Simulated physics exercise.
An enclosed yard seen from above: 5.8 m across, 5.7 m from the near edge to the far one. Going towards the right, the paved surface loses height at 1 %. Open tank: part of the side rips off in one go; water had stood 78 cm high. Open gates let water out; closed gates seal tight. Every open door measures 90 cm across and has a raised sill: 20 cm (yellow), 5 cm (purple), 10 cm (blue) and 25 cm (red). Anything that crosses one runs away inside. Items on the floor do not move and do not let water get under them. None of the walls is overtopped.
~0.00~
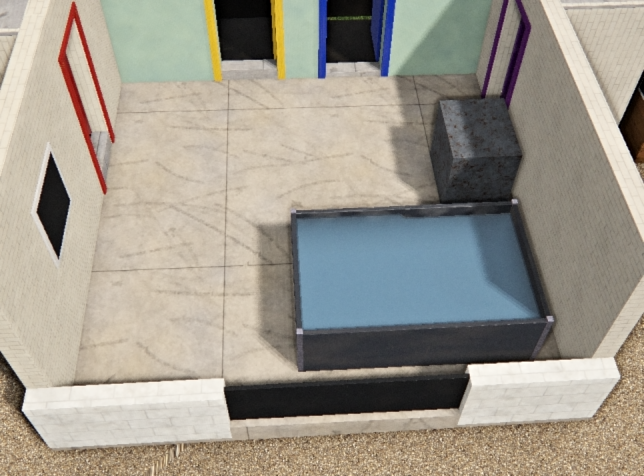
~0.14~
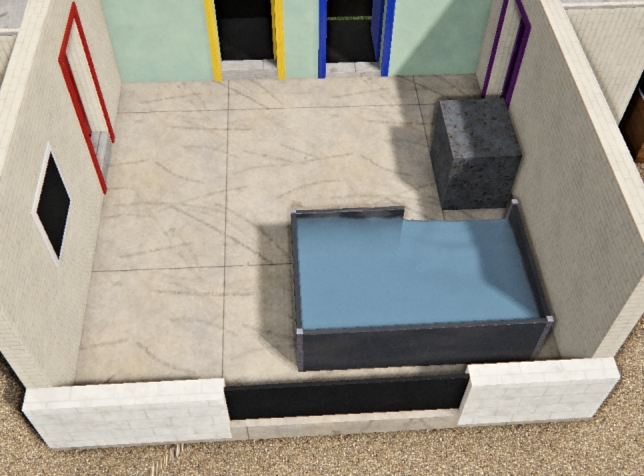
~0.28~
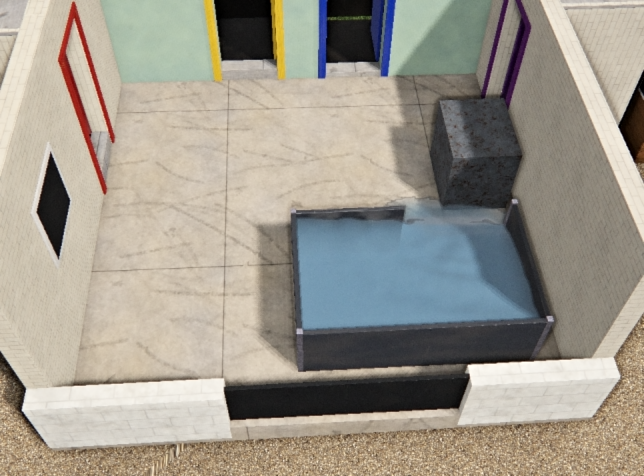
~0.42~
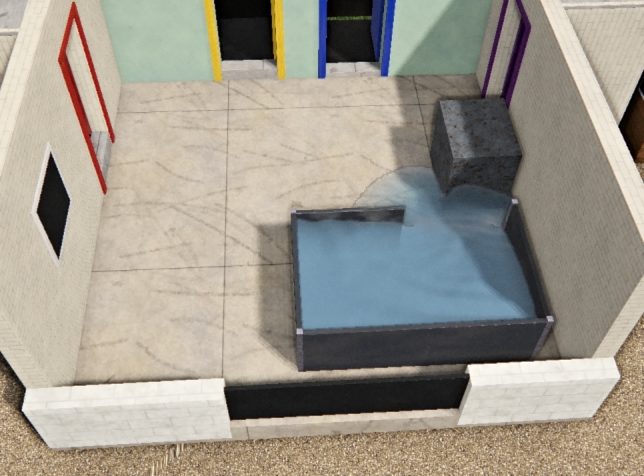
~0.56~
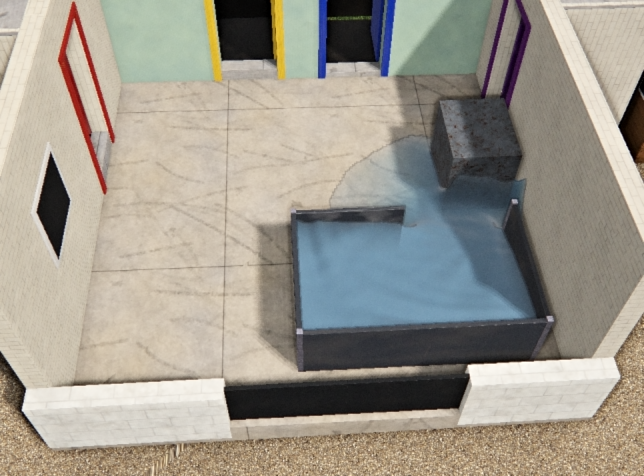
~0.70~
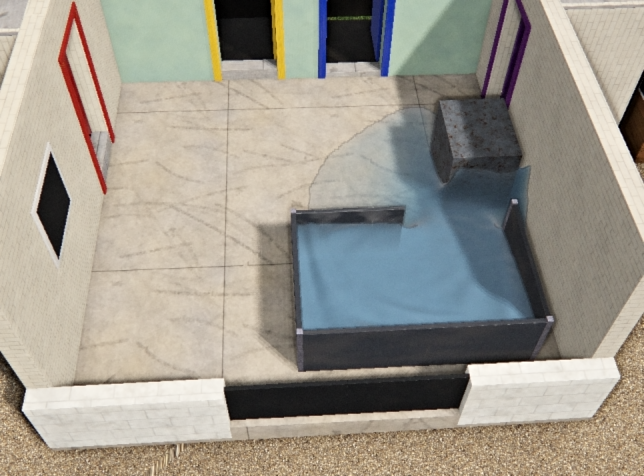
A large tank loses part of its far side, and water spreads around a dark block.
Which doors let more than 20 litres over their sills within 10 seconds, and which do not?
In 10 seconds, the yellow door stays within 20 litres; the purple door lets more through; the blue door lets more through; the red door stays within 20 litres.
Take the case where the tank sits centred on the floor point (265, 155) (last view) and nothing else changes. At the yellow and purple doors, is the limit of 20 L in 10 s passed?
Checking the limit: The yellow door is beyond it and the purple door is beyond it.
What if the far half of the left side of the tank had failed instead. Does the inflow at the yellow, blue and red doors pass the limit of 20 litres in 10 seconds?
Yellow short, blue short, red short.
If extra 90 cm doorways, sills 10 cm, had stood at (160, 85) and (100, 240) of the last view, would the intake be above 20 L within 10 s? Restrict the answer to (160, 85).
That one comes out more than that.
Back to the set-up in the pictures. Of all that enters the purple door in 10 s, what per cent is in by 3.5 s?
10 per cent, roughly.
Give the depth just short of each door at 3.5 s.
Depths in cm: Yellow 16, purple 8, blue 21, red 12.
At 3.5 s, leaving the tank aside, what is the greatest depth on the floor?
Depth: Approx. 33 cm.
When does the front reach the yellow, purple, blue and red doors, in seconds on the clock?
The front reaches yellow at 1.8 s, purple at 1.1 s, blue at 1.1 s, red at 3.2 s.
After 1.4 s water covers 35 % of the floor and is deepest (69 cm) near (507, 213); yellow door not reached, purple door 7 cm at the sill, 0 L in, blue door 20 cm at the sill, 19 L in, red door not reached.
After 2.2 s water covers 50 % of the floor and is deepest (56 cm) near (554, 376); yellow door 18 cm at the sill, 0 L in, purple door 7 cm at the sill, 2 L in, blue door 26 cm at the sill, 120 L in, red door not reached.
After 3.5 s water covers 80 % of the floor and is deepest (33 cm) near (558, 390); yellow door 16 cm at the sill, 0 L in, purple door 8 cm at the sill, 9 L in, blue door 21 cm at the sill, 211 L in, red door 12 cm at the sill, 0 L in.
After 6.0 s water covers 95 % of the floor and is deepest (24 cm) near (510, 223); yellow door 9 cm at the sill, 0 L in, purple door 9 cm at the sill, 36 L in, blue door 14 cm at the sill, 276 L in, red door 11 cm at the sill, 0 L in.
After 10.0 s water covers 100 % of the floor and is deepest (19 cm) near (512, 393); yellow door 8 cm at the sill, 0 L in, purple door 9 cm at the sill, 74 L in, blue door 10 cm at the sill, 299 L in, red door 7 cm at the sill, 0 L in.
